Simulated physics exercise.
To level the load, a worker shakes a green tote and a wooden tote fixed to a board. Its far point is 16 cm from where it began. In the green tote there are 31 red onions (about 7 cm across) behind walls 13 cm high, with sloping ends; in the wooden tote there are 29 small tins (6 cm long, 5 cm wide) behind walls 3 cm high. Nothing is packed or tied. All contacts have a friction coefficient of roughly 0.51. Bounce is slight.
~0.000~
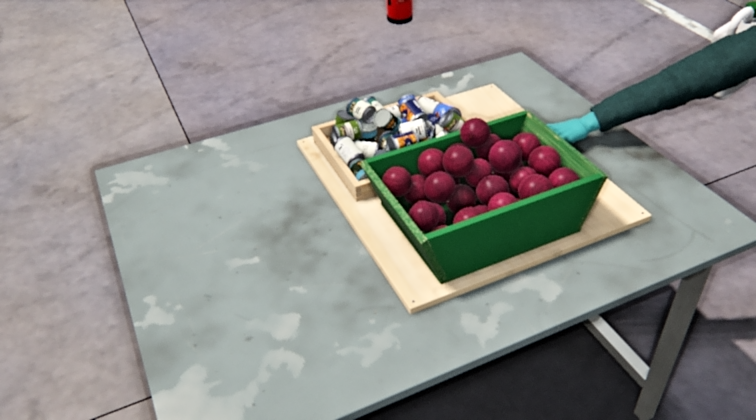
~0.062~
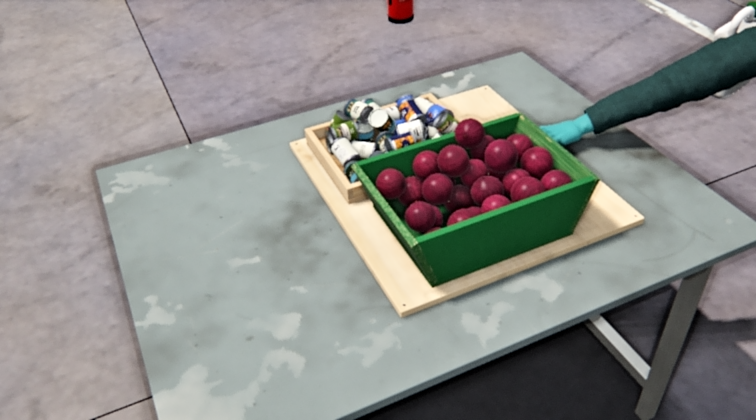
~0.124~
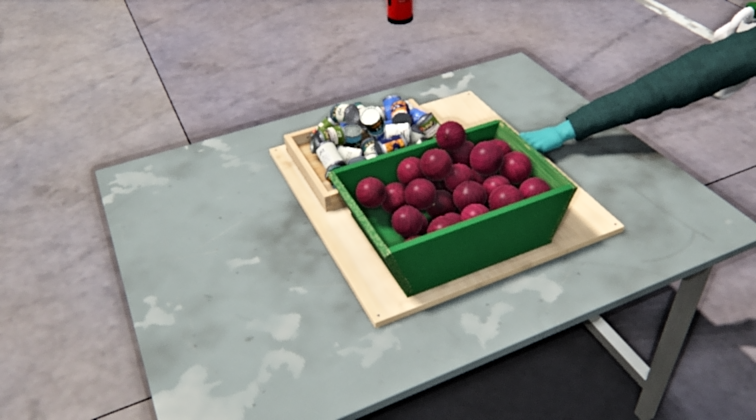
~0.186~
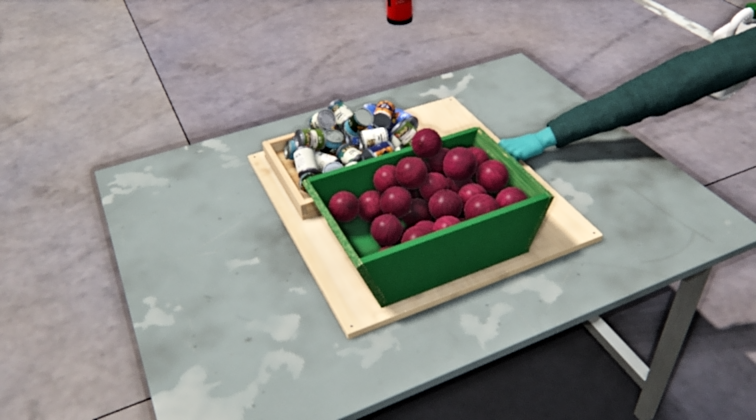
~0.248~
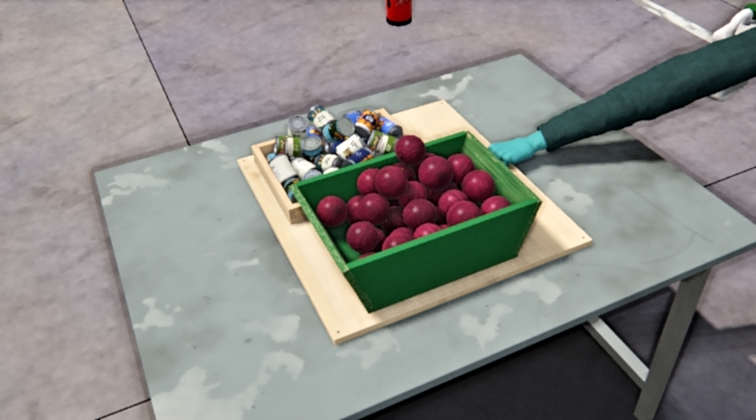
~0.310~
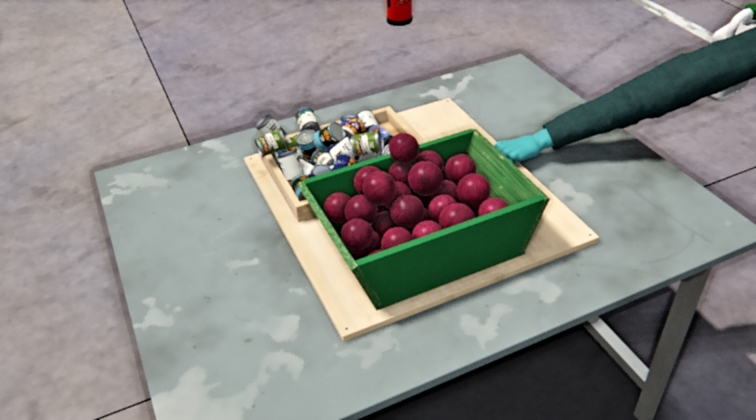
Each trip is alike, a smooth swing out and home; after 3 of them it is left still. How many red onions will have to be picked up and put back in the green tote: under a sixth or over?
Less than a sixth of the red onions leave the green tote.
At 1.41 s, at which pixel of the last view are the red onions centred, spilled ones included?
Near (443, 210).
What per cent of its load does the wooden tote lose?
About: Wooden tote 40 per cent.
After 0.59 s, 0 of 31 out of the green tote and 5 of 29 out of the wooden tote.
After 0.93 s, 0 of 31 out of the green tote and 8 of 29 out of the wooden tote.
After 1.41 s, 0 of 31 out of the green tote and 10 of 29 out of the wooden tote.
When it is over (at 2.03 s), 0 of 31 out of the green tote and 11 of 29 out of the wooden tote. Asked share, 0 of 31, 0 per cent.
